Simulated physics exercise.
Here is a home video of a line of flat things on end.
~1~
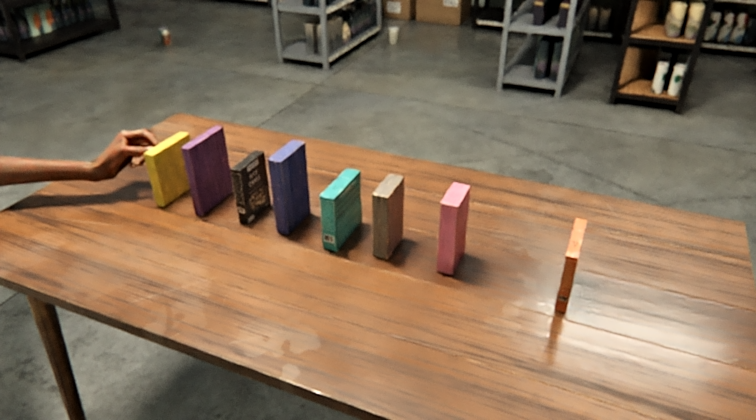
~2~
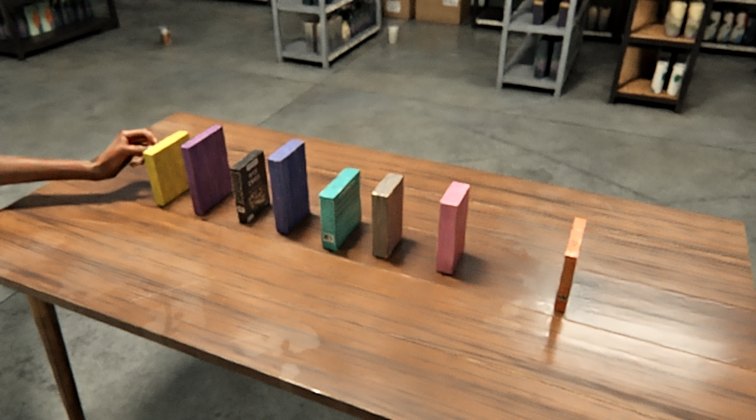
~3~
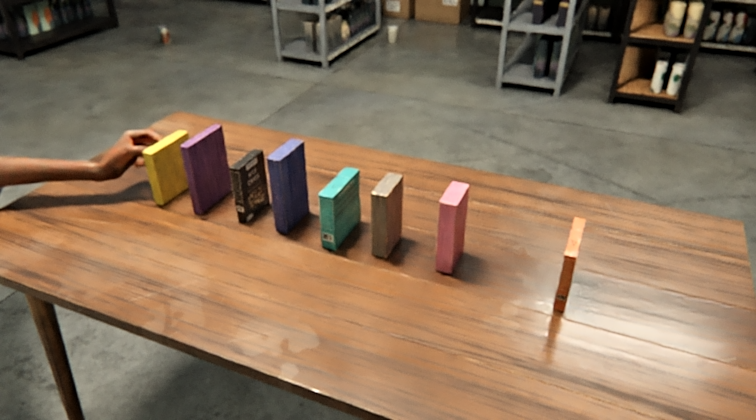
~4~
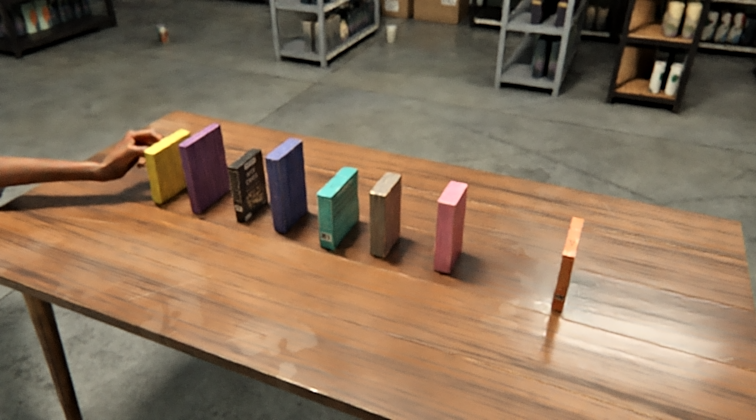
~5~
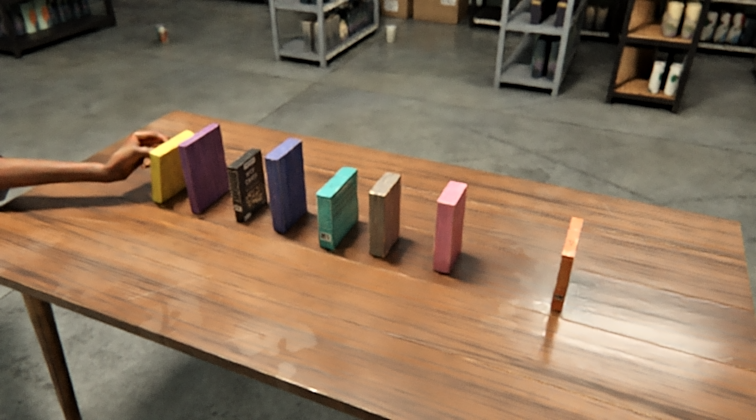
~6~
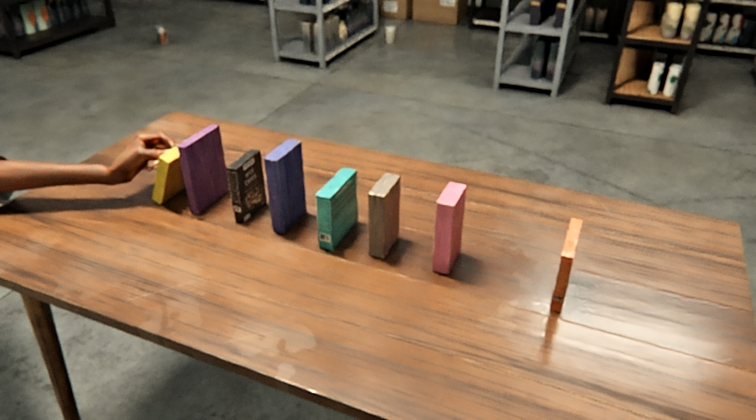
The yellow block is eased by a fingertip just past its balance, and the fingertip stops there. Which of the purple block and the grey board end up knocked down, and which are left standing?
The purple block gets knocked down; the grey board gets knocked down.
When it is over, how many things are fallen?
Count: 7.
Then, 0.40 s past the last view, yellow block 75° over; purple block rocked 60° from its first pose near (238, 190); black packet rocked 38° from its first pose; blue block rocked 10° from its first pose.
Then, 0.70 s past the last view, yellow block 79° over; purple block on its side near (244, 199); grey board rocked 28° from its first pose near (401, 220); blue block rocked 60° from its first pose.
Then, 1.00 s past the last view, yellow block 79° over; purple block on its side near (244, 199); grey board on its side near (424, 242); blue block rocked 72° from its first pose.
Finally, down or leaning hard on the table, pink board, black packet, grey board, turquoise packet, blue block and purple block. Final places as the last picture's camera would see them, purple block near (246, 200), grey board near (424, 242).
